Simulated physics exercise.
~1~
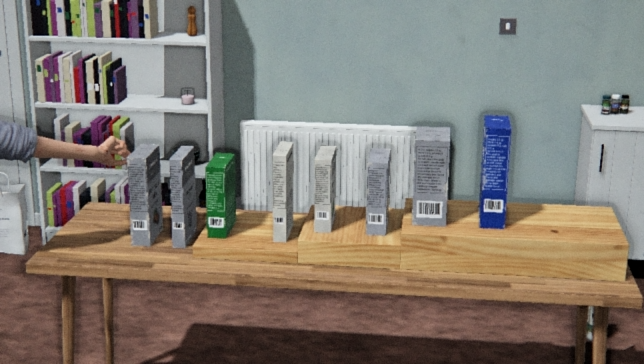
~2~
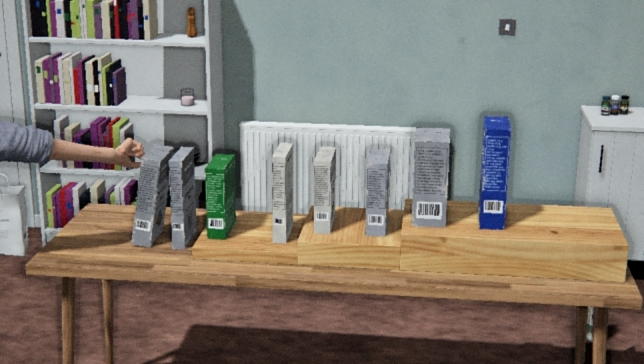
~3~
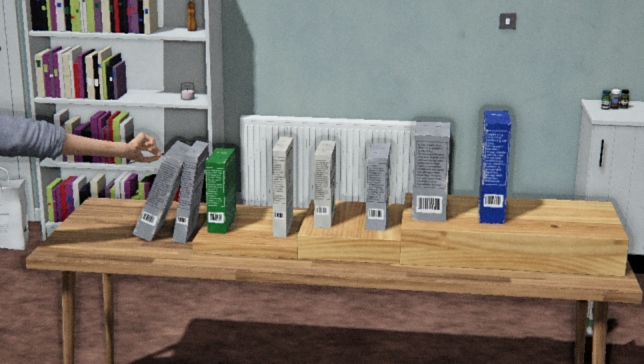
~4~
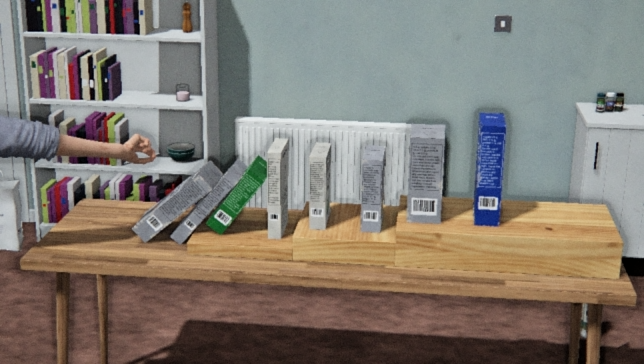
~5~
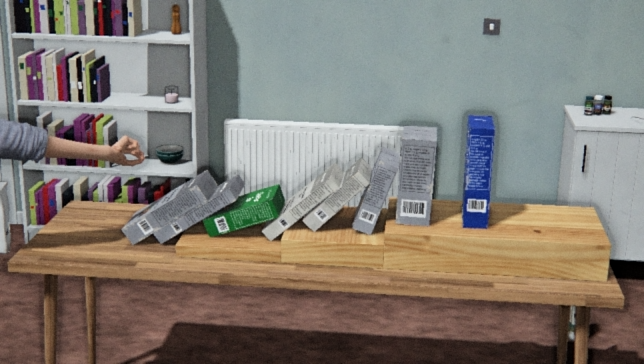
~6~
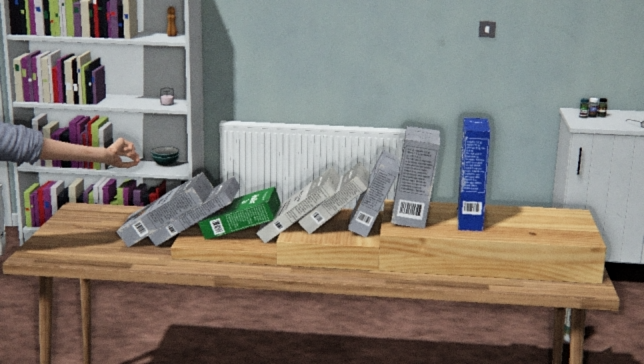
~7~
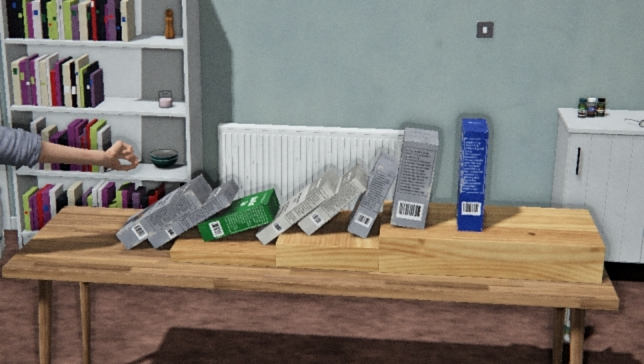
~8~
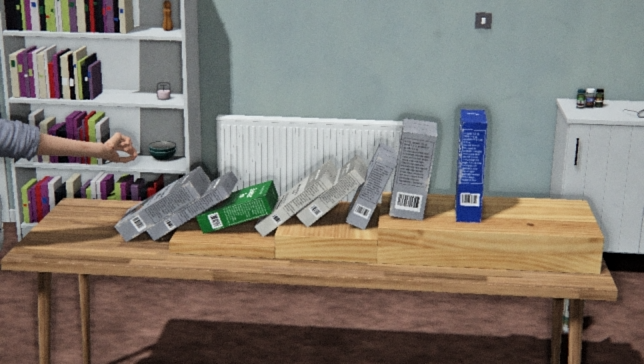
A row of upright boxes on a wooden table toppled rightward after a hand tipped the first one, with the green box ending up on its side and several grey ones propped at a slant, while the tall grey box and the blue one stayed standing.
